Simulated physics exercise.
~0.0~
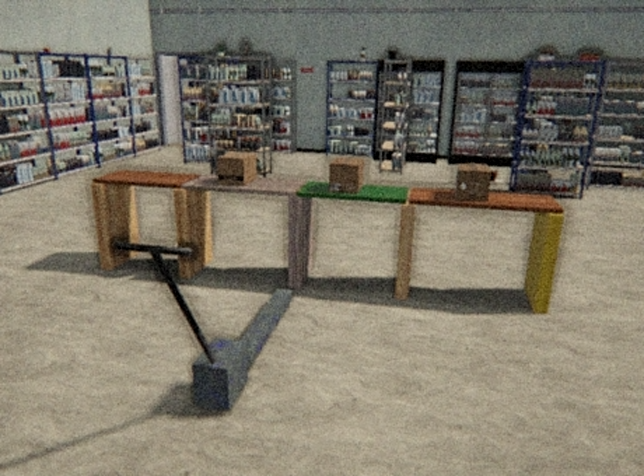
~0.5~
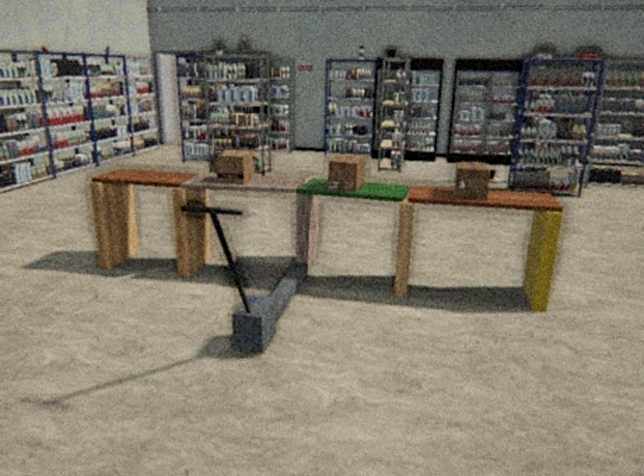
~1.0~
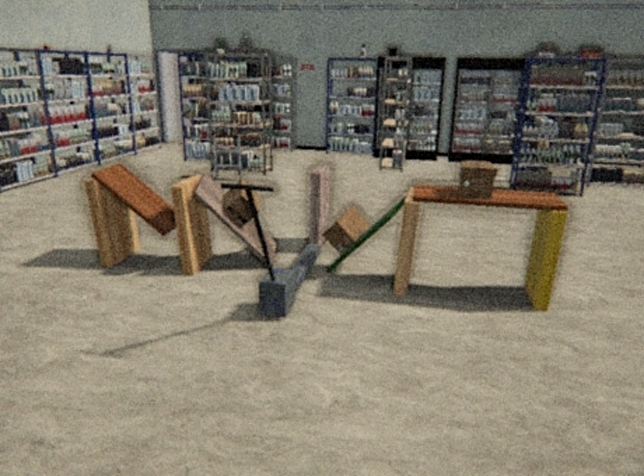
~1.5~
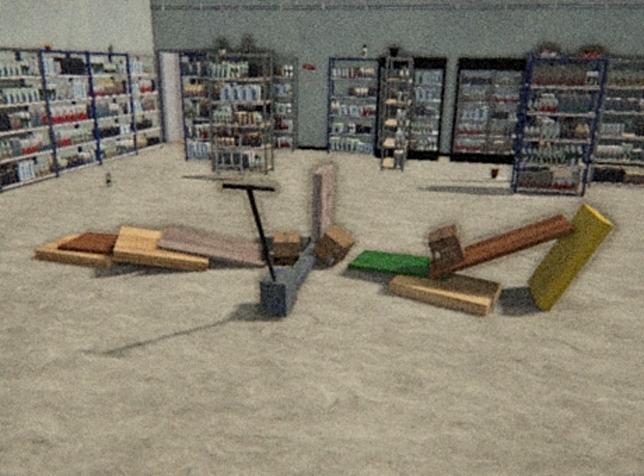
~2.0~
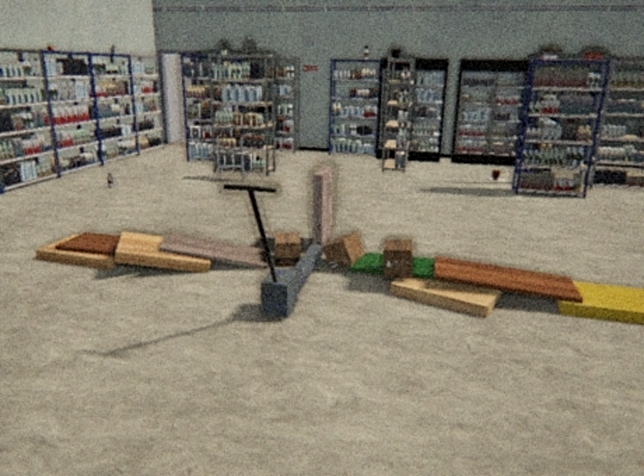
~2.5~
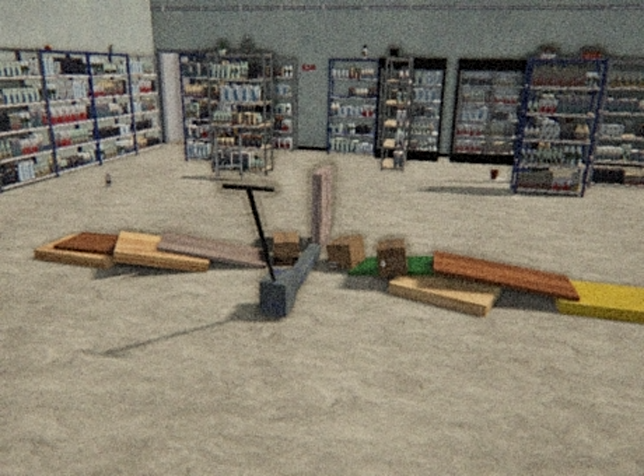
A low grey jack with a tall black handle slides away from a slightly swaying camera across the pale floor of a storeroom lined with stocked shelves. Ahead stands a row of timber uprights topped with orange-brown, greyish and green boards, three cartons, and a yellow upright at the right end. The jack reaches the foot of a middle upright, and the boards beside it tip down, spilling their cartons inward. The left side collapses flat, then the right side follows as the yellow upright leans outward and falls. Only one greyish upright remains standing behind the stopped jack, amid scattered boards and cartons.
